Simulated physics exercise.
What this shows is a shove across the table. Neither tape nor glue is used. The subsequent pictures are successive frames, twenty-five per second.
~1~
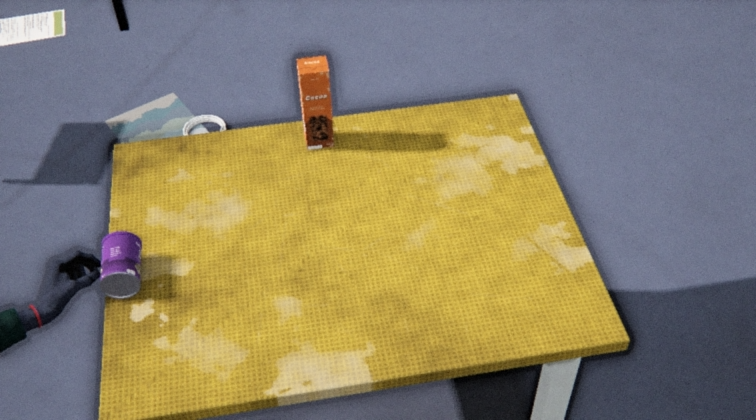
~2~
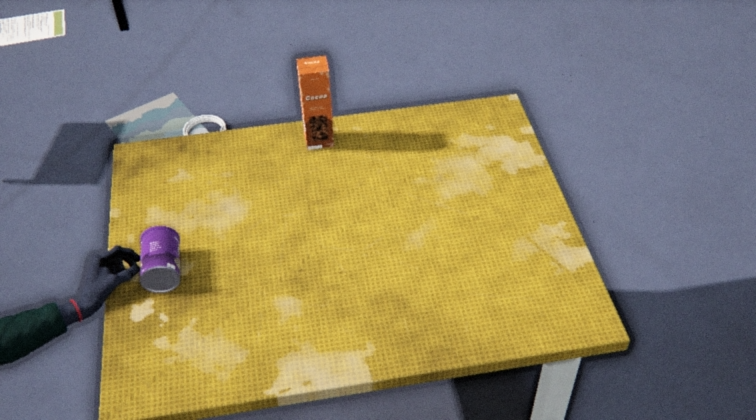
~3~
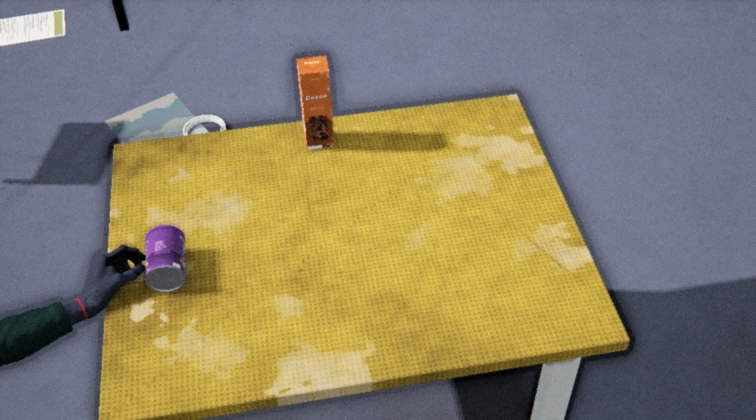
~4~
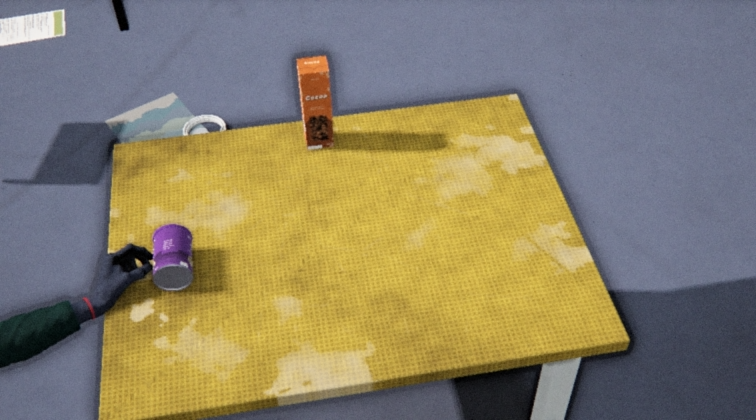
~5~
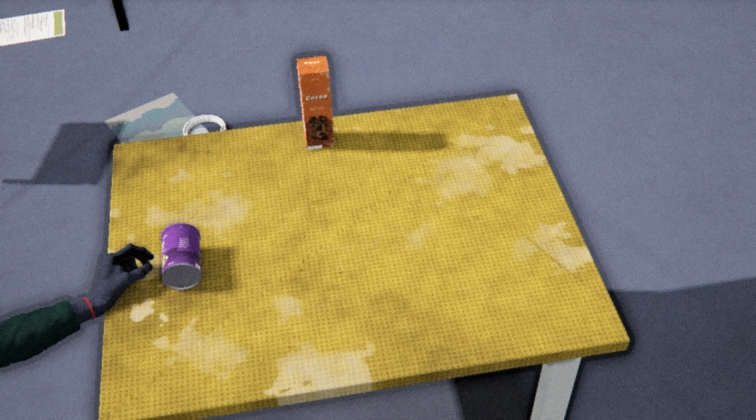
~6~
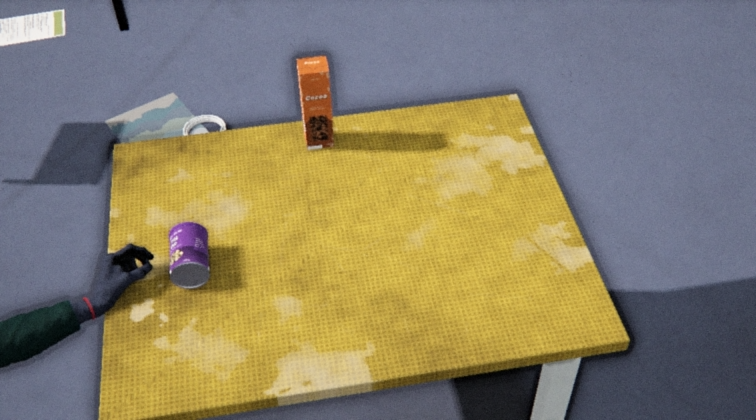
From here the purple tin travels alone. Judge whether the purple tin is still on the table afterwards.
Safe on the tabletop.
Then, 0.20 s past the last view, purple tin displaced about its own width near (226, 250).
Then, 0.50 s past the last view, purple tin displaced well along near (270, 244).
Then, 0.90 s past the last view, purple tin displaced well along near (308, 239).
Finally, moved from the start, purple tin. Final places as the last picture's camera would see them, purple tin near (326, 236).
